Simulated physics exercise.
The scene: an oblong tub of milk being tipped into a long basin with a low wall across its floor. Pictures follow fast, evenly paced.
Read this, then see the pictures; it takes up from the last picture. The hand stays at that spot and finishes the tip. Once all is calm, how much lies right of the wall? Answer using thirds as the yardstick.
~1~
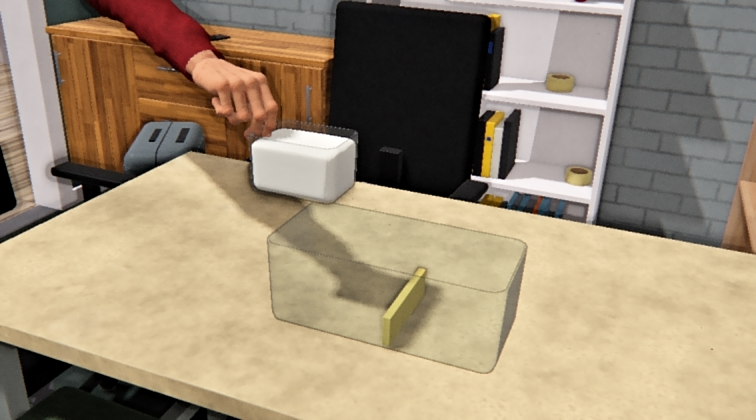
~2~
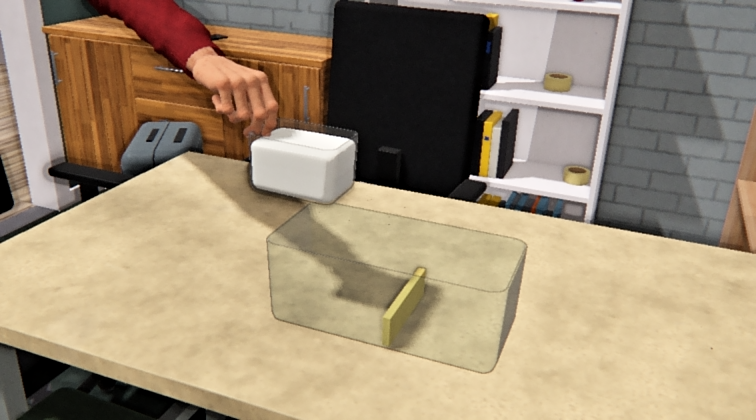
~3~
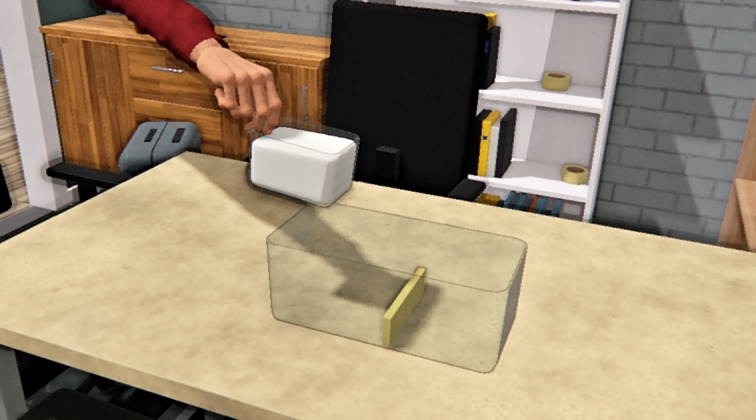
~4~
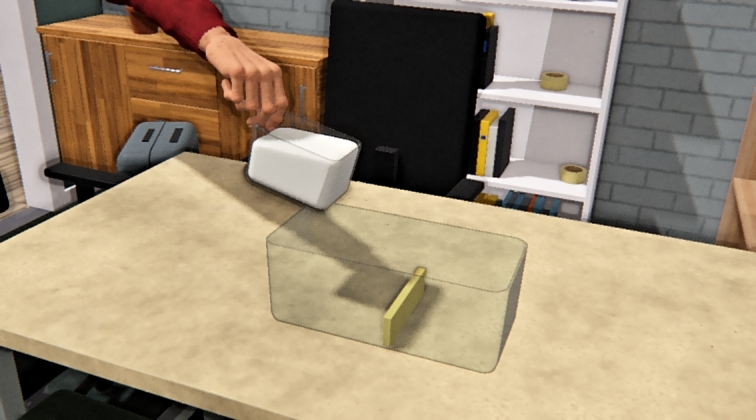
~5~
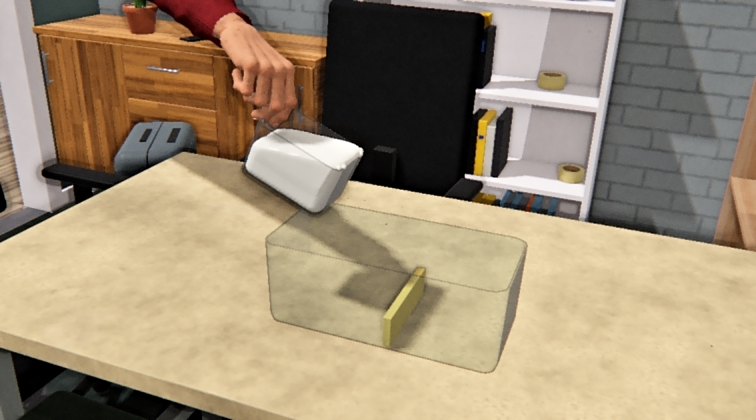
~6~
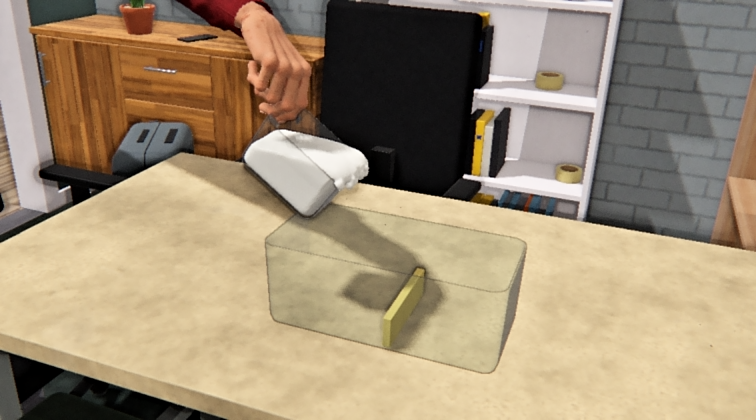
Under a third of it.
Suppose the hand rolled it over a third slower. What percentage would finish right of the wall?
Share on the right: Some 10 percent.
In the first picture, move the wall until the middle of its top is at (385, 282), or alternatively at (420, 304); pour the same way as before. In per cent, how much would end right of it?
First try close to 40 percent, second try close to 20 percent.
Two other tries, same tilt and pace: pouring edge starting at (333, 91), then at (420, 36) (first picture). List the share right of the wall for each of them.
First place gives some 10 %, second place some 85 %.
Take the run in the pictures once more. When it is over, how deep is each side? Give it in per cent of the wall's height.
Once it is still, the left part shows 50 per cent and the right part 10.
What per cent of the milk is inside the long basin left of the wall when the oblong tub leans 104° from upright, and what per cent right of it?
Roughly 60 per cent on the left, roughly 5 per cent on the right.
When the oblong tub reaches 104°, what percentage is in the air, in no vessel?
Roughly 20 percent.
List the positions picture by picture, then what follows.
In the first picture, tilt 0°; pouring edge (347, 142); surface from (266, 135) to (347, 148); the long basin's rim runs from (291, 220) to (517, 268); the wall's top is at (406, 293).
In the second picture, tilt 2°; pouring edge (347, 143); surface from (266, 134) to (347, 148).
In the third picture, tilt 6°; pouring edge (349, 147); surface from (267, 134) to (349, 150).
In the fourth picture, tilt 14°; pouring edge (351, 154); surface from (267, 134) to (351, 151).
In the fifth picture, tilt 24°; pouring edge (352, 163); surface from (266, 136) to (350, 155); 2 per cent is over the edge.
In the sixth picture, tilt 36°; pouring edge (351, 174); surface from (264, 136) to (352, 166); 7 per cent is over the edge.
A moment on, the oblong tub is tipped right over and 18 per cent is still to pour, 59 is left of the wall and 3 right of it.
Next, the oblong tub is tipped right over and 1 per cent is still to pour, 89 is left of the wall and 5 right of it.
Then the oblong tub is tipped right over and 0 per cent is still to pour, 90 is left of the wall and 8 right of it.
Later the oblong tub is tipped right over and 0 per cent is still to pour, 90 is left of the wall and 9 right of it.
In the end 90 per cent lies left of the wall, 9 right of it and 1 outside.
